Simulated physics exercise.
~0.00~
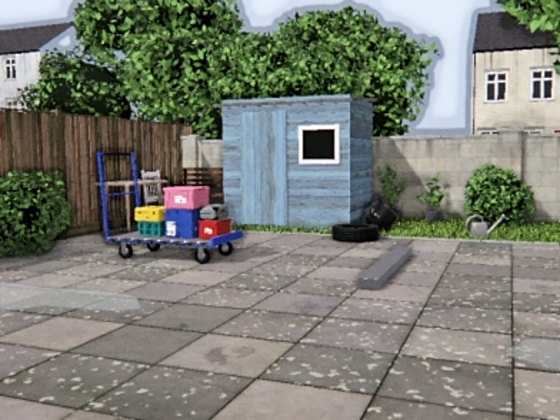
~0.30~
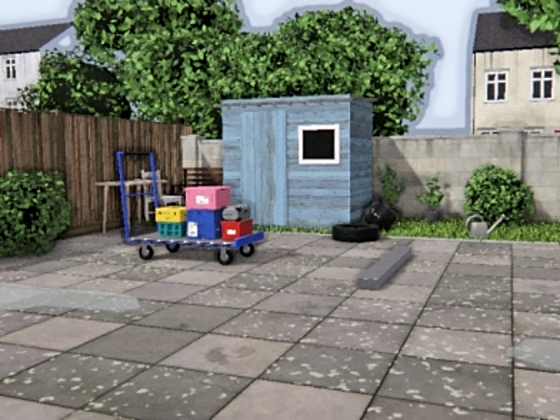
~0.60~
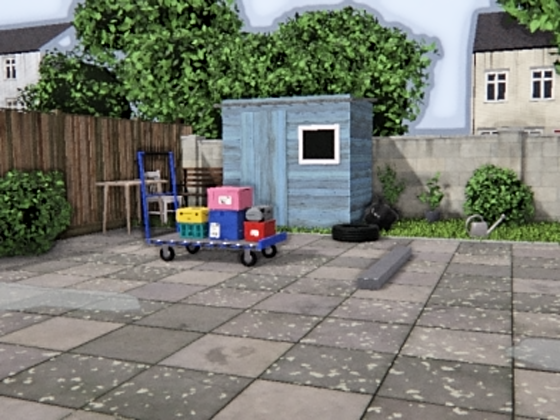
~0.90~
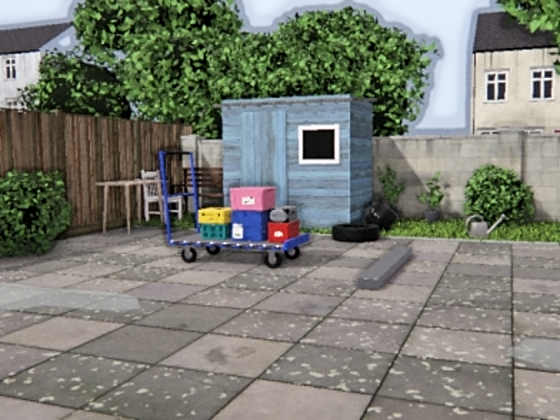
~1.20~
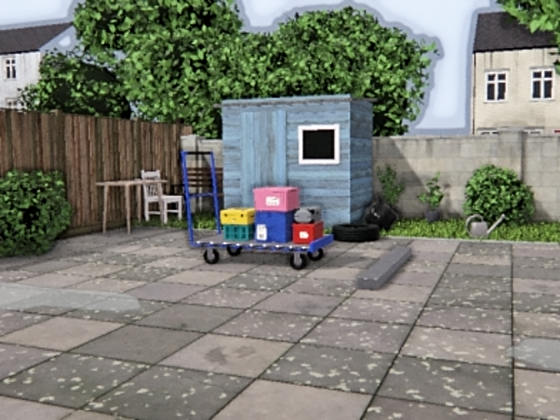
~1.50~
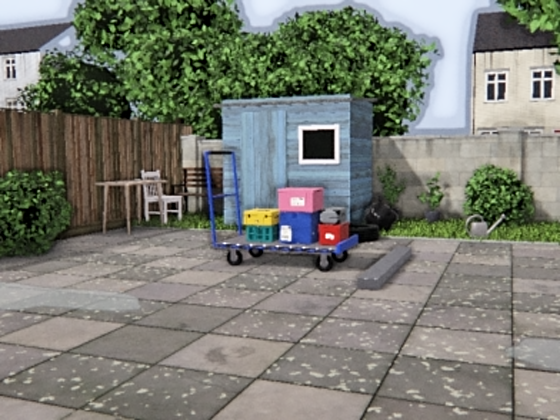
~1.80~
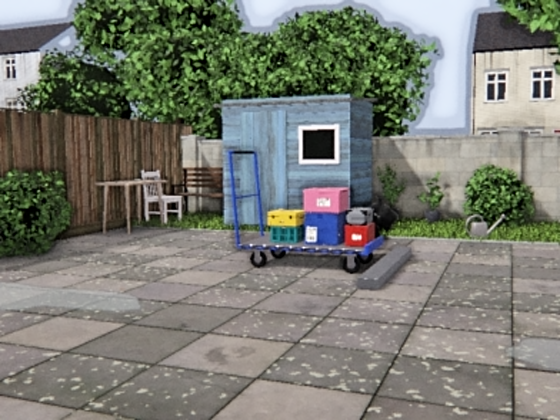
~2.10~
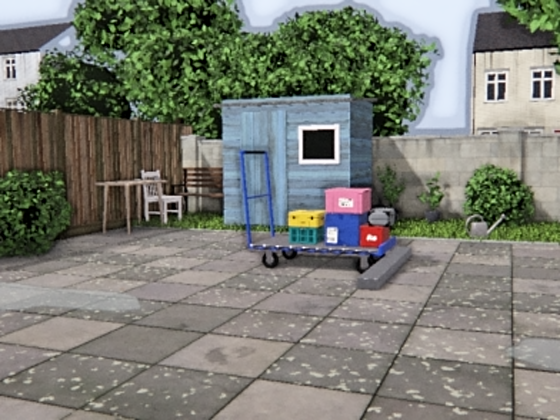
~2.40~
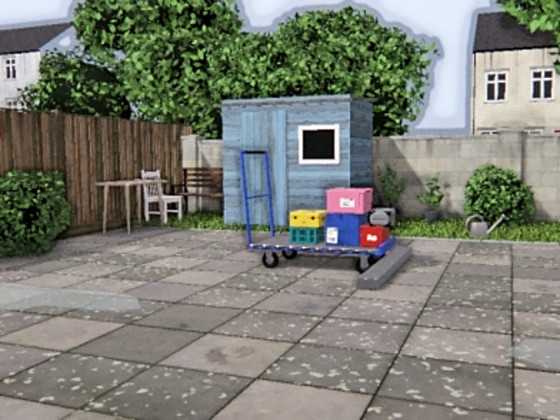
The clip opens on a paved yard with a wooden fence, a blue shed and a low grey kerb lying on the slabs. A blue goods trolley near the fence carries a pink tote on a blue carton, a yellow toolbox on a teal crate, and a small grey case on a red tote. It rolls steadily to the right, passing in front of the shed and uncovering a table and chair behind it. The trolley reaches the kerb and stops there, level. The whole load stays stacked aboard, with the grey case still resting on the red tote.
